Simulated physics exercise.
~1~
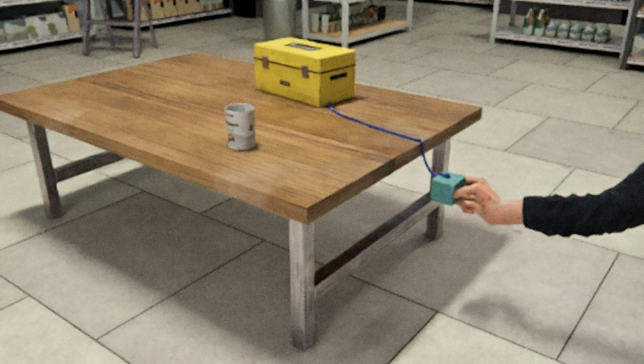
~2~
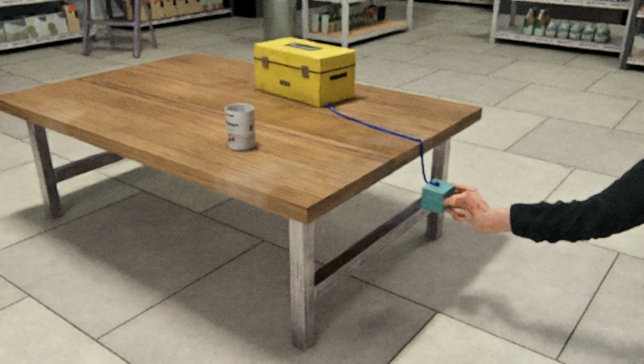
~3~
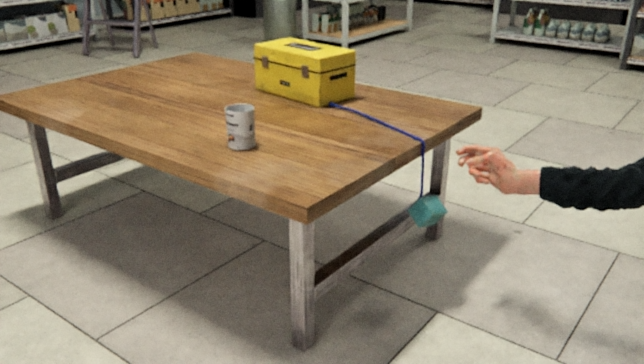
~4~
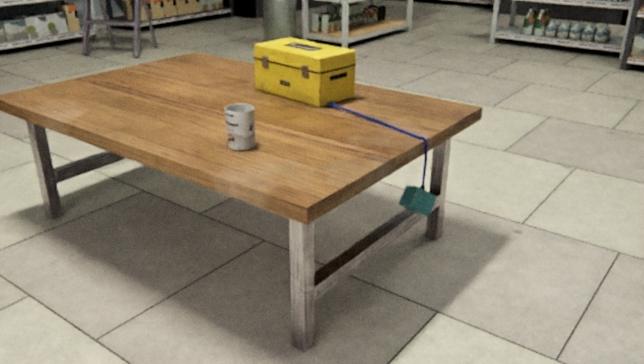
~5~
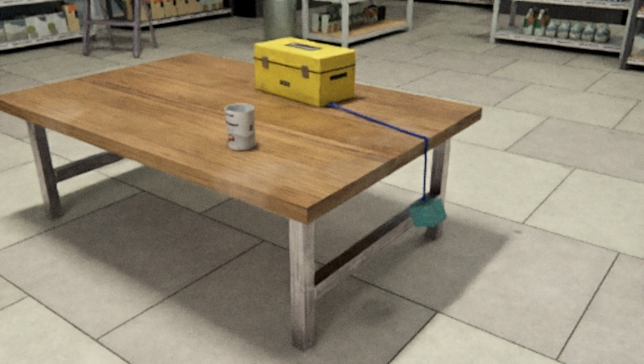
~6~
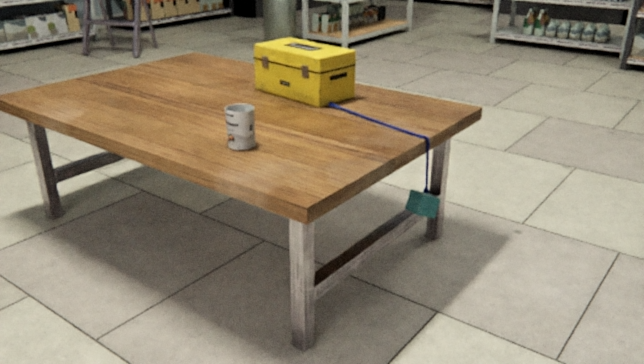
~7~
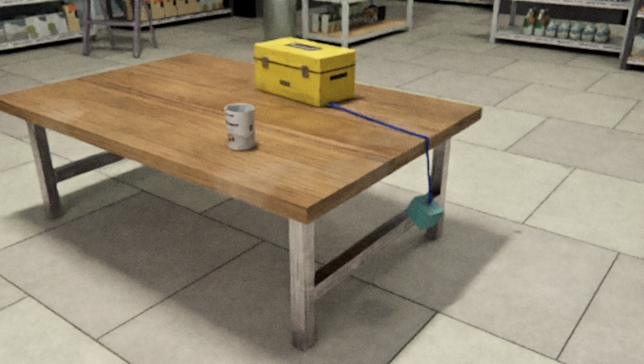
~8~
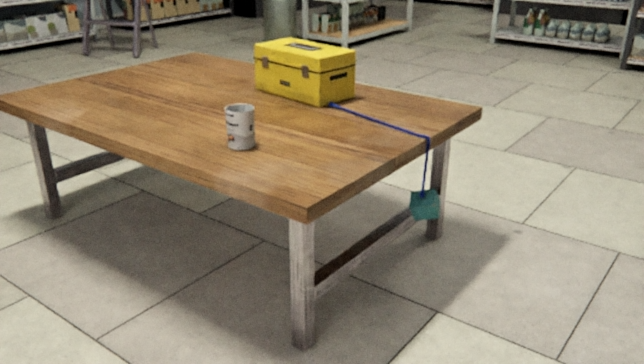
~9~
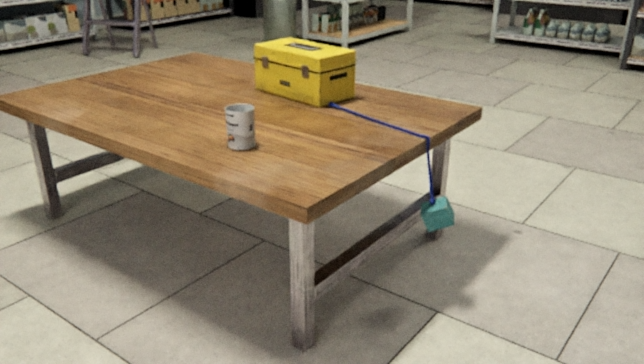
A turquoise block, tied by a blue shoelace to a yellow toolbox on a wooden table, is lowered slightly by a hand, then released. It drops a little and sways beneath the table edge, still hanging at the end, while the toolbox and white cup stay put.
